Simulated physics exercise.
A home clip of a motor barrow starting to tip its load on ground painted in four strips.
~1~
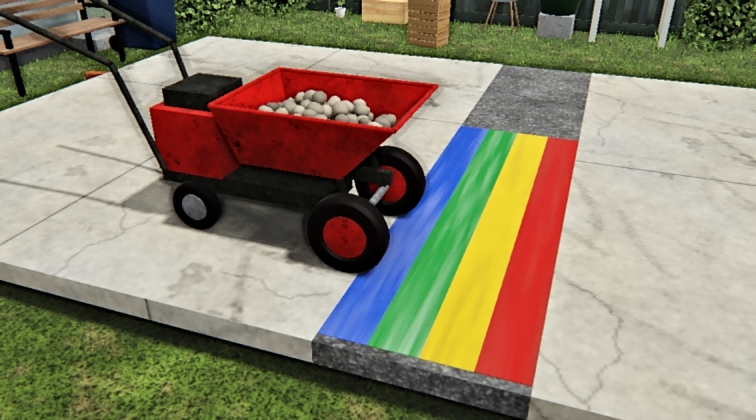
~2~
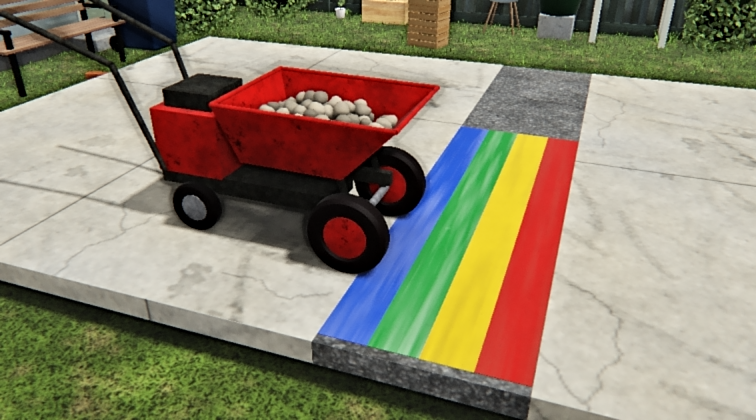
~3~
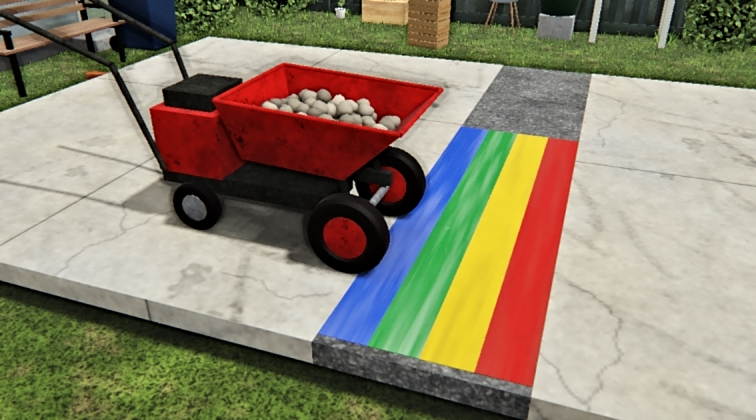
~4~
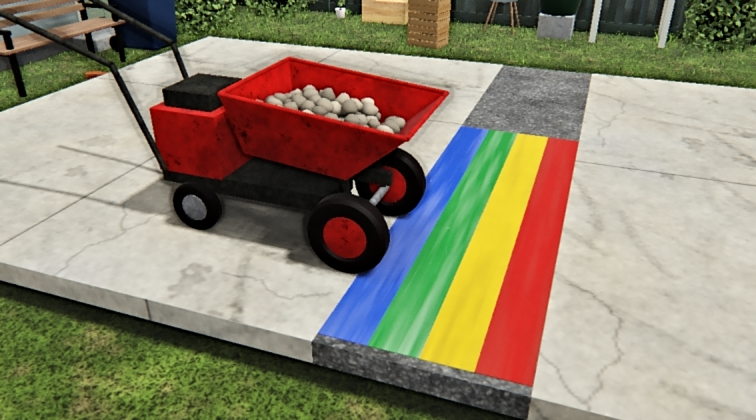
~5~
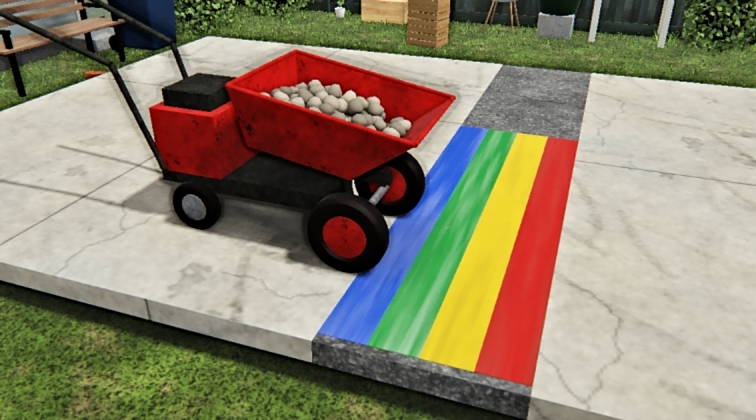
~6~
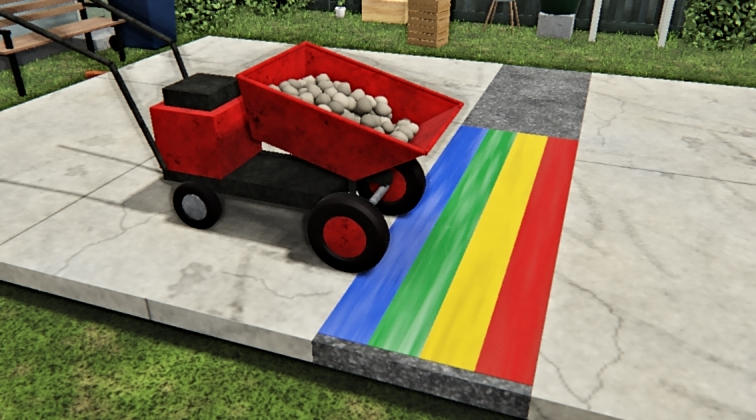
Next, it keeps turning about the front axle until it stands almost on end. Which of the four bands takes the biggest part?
The red strip carries the most.
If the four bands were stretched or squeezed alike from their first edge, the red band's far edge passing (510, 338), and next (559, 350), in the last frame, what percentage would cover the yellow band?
The first gives 0 %, the second 20 %.
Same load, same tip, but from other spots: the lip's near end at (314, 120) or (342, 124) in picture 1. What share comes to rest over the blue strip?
About 0 and 0 per cent.
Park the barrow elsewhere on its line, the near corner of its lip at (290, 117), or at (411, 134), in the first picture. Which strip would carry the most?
In turn: The green strip; the red strip.
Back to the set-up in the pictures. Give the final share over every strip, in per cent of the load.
Blue strip: 0 %, green strip: 0 %, yellow strip: 10 %, red strip: 40 %.
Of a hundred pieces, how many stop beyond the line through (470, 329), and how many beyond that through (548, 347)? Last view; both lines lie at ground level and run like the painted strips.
Roughly 80 per cent, and 30 per cent.
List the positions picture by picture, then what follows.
In the first picture, lip of the skip at (394, 131), level; top of the load at (310, 118), river pebbles; blue strip at (365, 301); green strip at (412, 312); yellow strip at (462, 323); red strip at (514, 335).
In the second picture, lip of the skip at (396, 133), level; top of the load at (311, 118).
In the third picture, lip of the skip at (400, 135), tipped barely; top of the load at (286, 116).
In the fourth picture, lip of the skip at (407, 139), tipped a little; top of the load at (290, 112).
In the fifth picture, lip of the skip at (415, 145), tipped a little; top of the load at (306, 98).
In the sixth picture, lip of the skip at (425, 153), tipped clearly; top of the load at (315, 93); blue strip at (365, 301); green strip at (413, 311); yellow strip at (462, 322); red strip at (514, 334).
Soon, skip tipped steeply; all in the skip.
A while on, skip tipped right over; about two thirds in the skip; a small part over the yellow strip; about a quarter over the red strip; a stray few off the paint.
Towards the end, skip tipped right over; about a quarter in the skip; a small part over the yellow strip; about a third over the red strip; about a third off the paint.
Finally, skip tipped right over; about a quarter in the skip; none over the blue strip; none over the green strip; a small part over the yellow strip; about a third over the red strip; about a third off the paint.
